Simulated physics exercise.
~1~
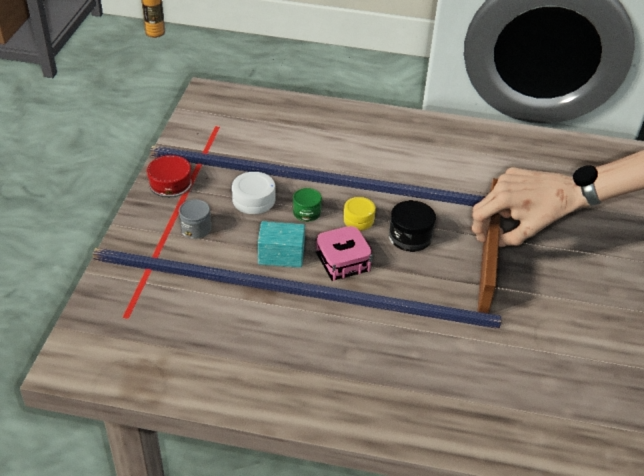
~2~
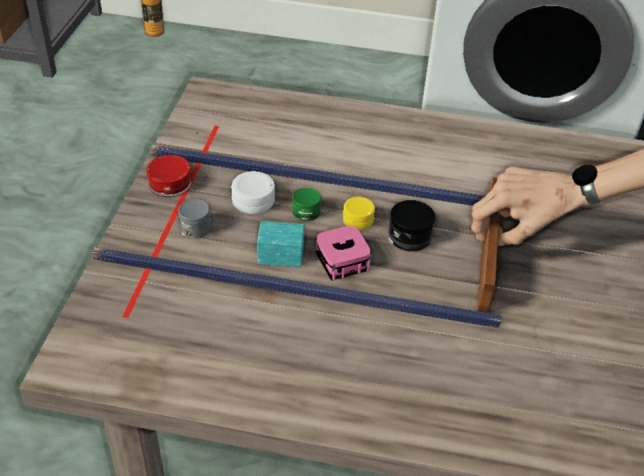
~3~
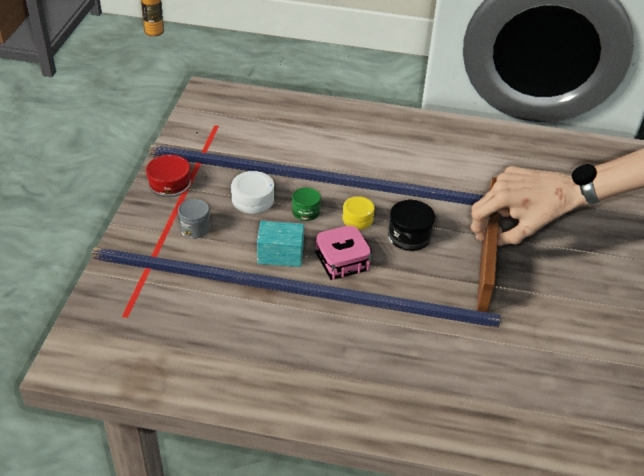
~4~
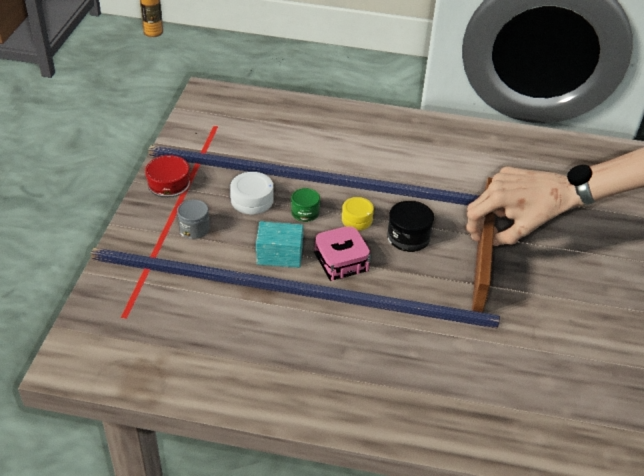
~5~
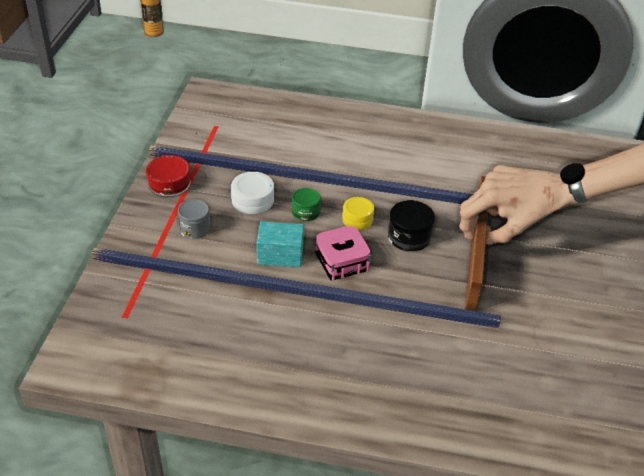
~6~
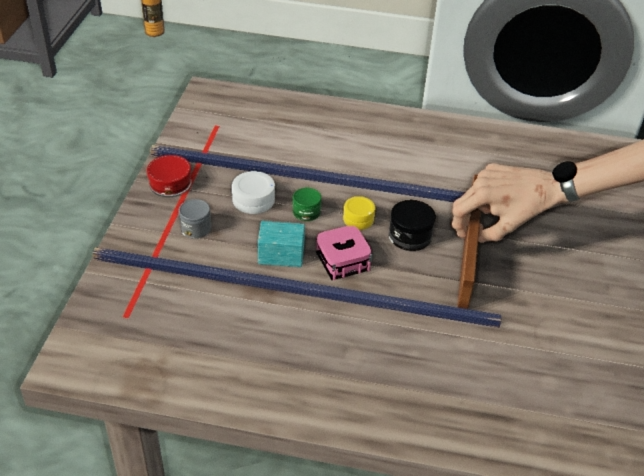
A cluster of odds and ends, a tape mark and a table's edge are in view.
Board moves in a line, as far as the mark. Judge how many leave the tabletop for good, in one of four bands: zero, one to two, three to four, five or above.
That falls in the band three to four.
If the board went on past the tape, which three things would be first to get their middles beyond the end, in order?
Those would be the red pot, the grey tub and the white lid, in that order.
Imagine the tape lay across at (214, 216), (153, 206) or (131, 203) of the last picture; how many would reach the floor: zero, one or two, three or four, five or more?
Just one or two; at least five; more than four.
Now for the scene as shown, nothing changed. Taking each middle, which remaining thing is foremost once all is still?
That would be the green tub.
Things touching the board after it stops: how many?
Well, it touches 3.
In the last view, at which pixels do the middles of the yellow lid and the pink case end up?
I'd put one at around (178, 170) and the other at around (147, 218).
Early on, none off yet; red pot at rest near (170, 176); grey tub at rest near (195, 219); white lid at rest near (254, 193).
A while later, none off yet; red pot at rest near (170, 176); grey tub at rest near (195, 219); white lid travelled about its own width near (227, 182).
Further along, none off yet; red pot travelled about its own width near (128, 174); grey tub travelled well along near (126, 207); white lid travelled well along near (170, 165).
Finally, the number that fall off is three or four; lost, turquoise block, white lid, grey tub and red pot.
